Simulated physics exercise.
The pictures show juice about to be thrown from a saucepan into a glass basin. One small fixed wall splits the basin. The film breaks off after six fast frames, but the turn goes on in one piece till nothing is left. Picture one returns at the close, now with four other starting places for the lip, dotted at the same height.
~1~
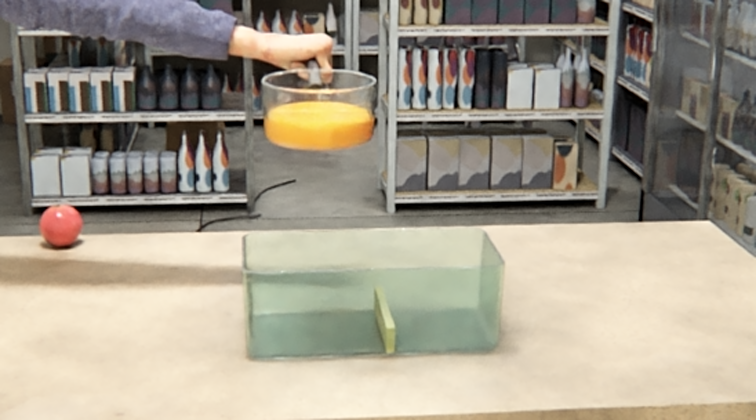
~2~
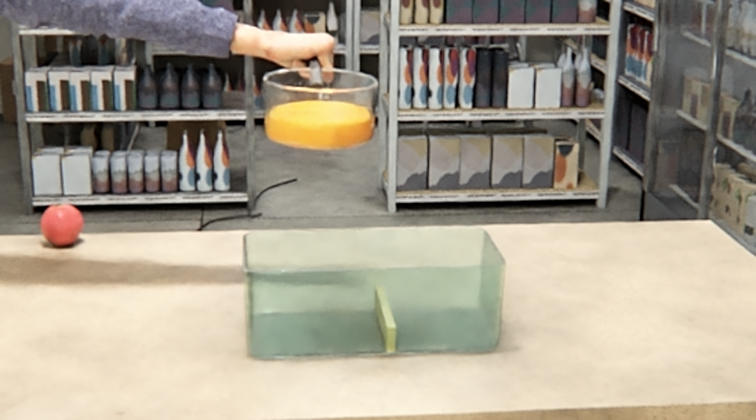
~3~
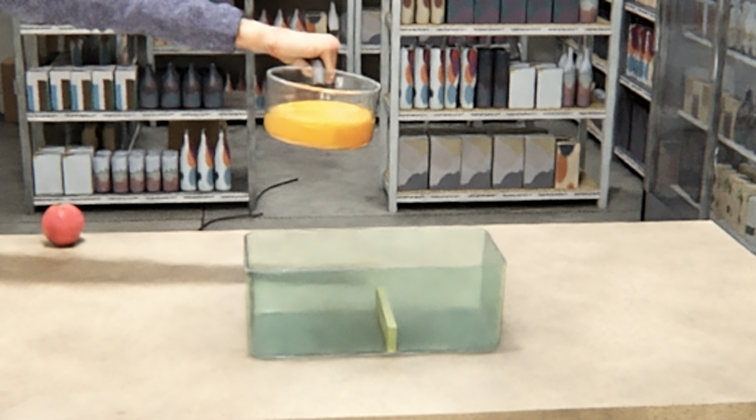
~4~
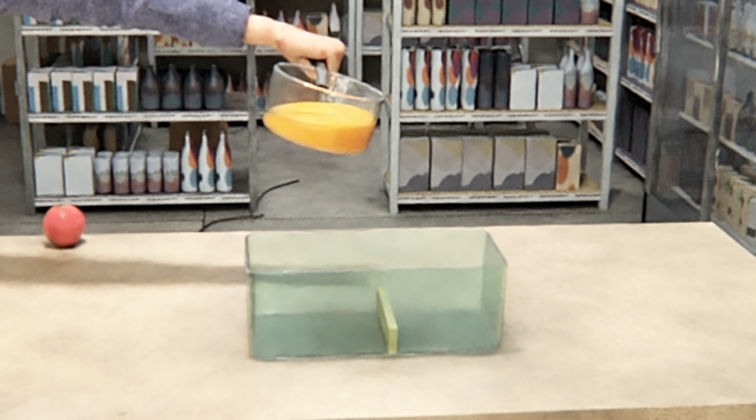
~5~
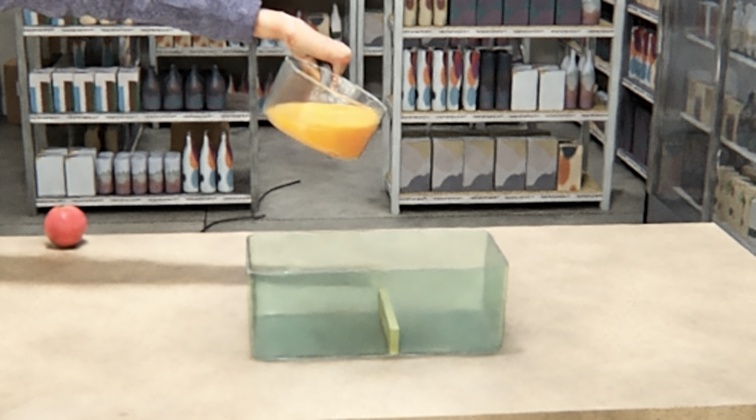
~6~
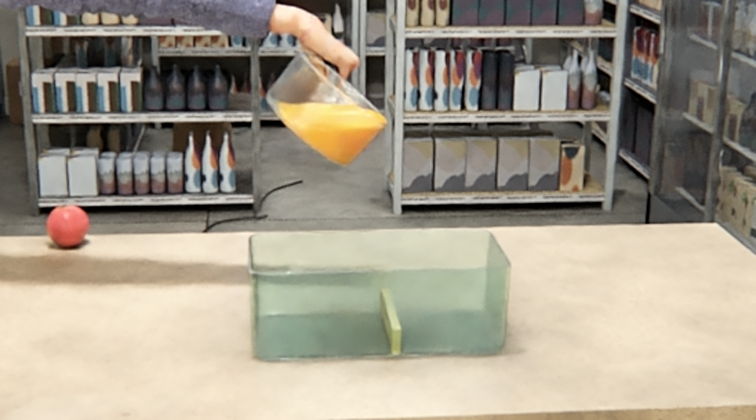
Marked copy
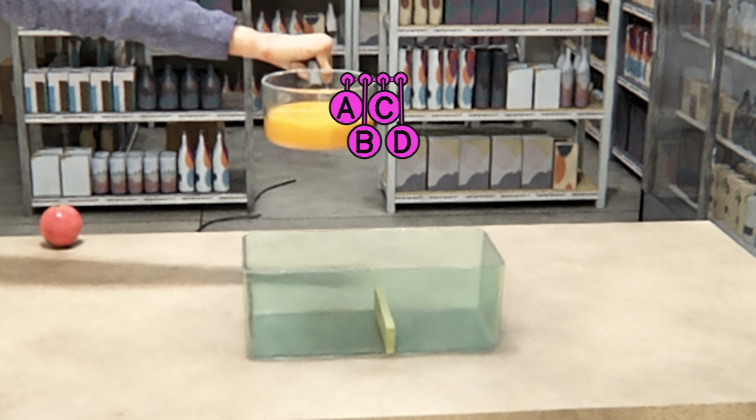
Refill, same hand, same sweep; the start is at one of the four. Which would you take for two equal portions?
It is A.
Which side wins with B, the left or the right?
The right one.
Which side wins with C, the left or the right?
More ends on the right.
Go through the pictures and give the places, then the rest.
The first picture shows upright, lip at (373, 79); basin from (247, 357) to (498, 348); top of the wall at (384, 306); nothing has left yet.
The second picture shows upright, lip at (375, 80); nothing has left yet.
The third picture shows tipped about 7°, lip at (378, 85); nothing has left yet.
The fourth picture shows tipped about 16°, lip at (382, 95); nothing has left yet.
The fifth picture shows tipped about 27°, lip at (384, 107); nothing has left yet.
The sixth picture shows tipped about 40°, lip at (385, 121); nothing has left yet.
On the marked copy, A at (347, 79); B at (365, 79); C at (383, 79); D at (400, 79).
With A, about 53 % ends left of the wall and 45 % right of it.
With B, about 31 % ends left of the wall and 68 % right of it.
With C, about 7 % ends left of the wall and 91 % right of it.
With D, about 8 % ends left of the wall and 91 % right of it.
